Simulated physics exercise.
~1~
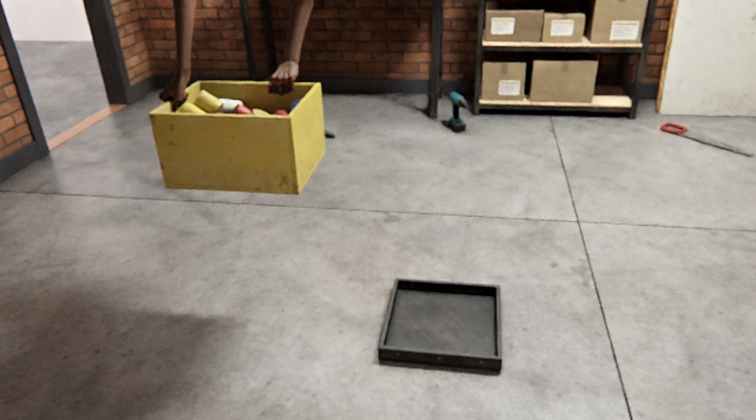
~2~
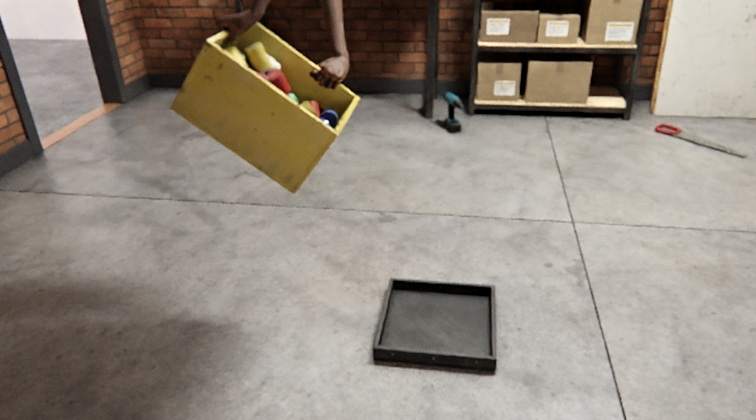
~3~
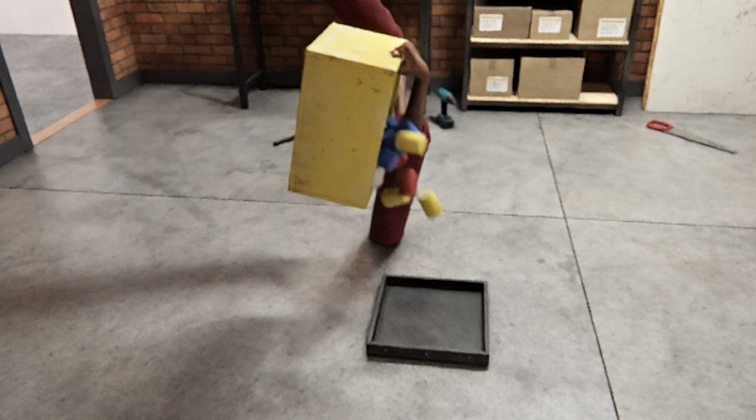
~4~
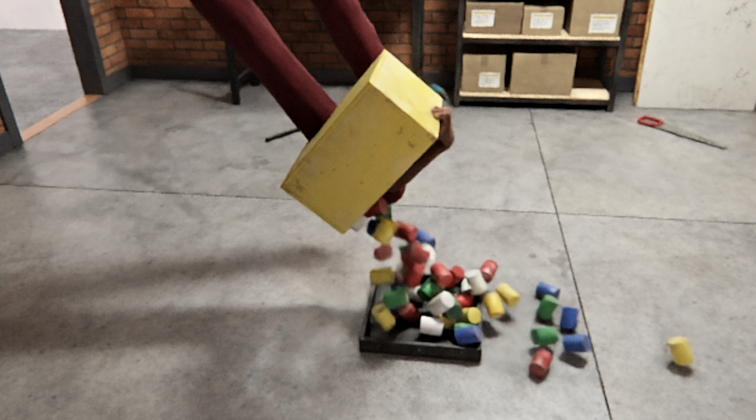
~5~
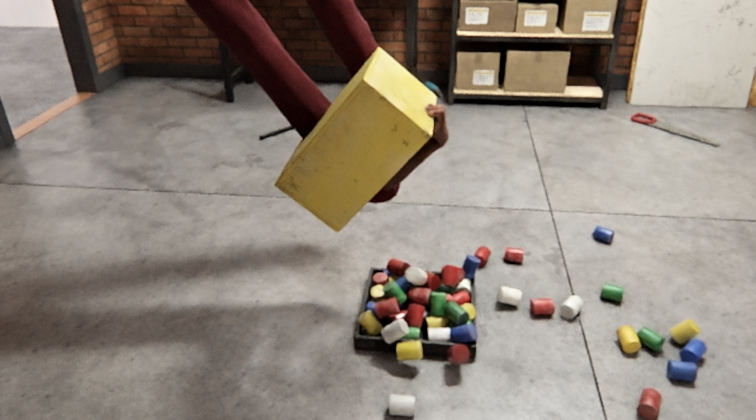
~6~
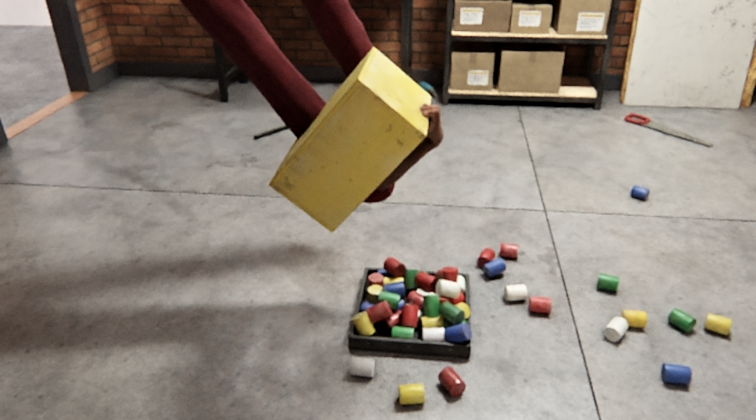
A yellow crate was lifted and tipped to the right by a worker until its small colourful cylinders tumbled onto the low black tray below, filling it in a heap while many others bounced and rolled across the floor, mostly to the right.
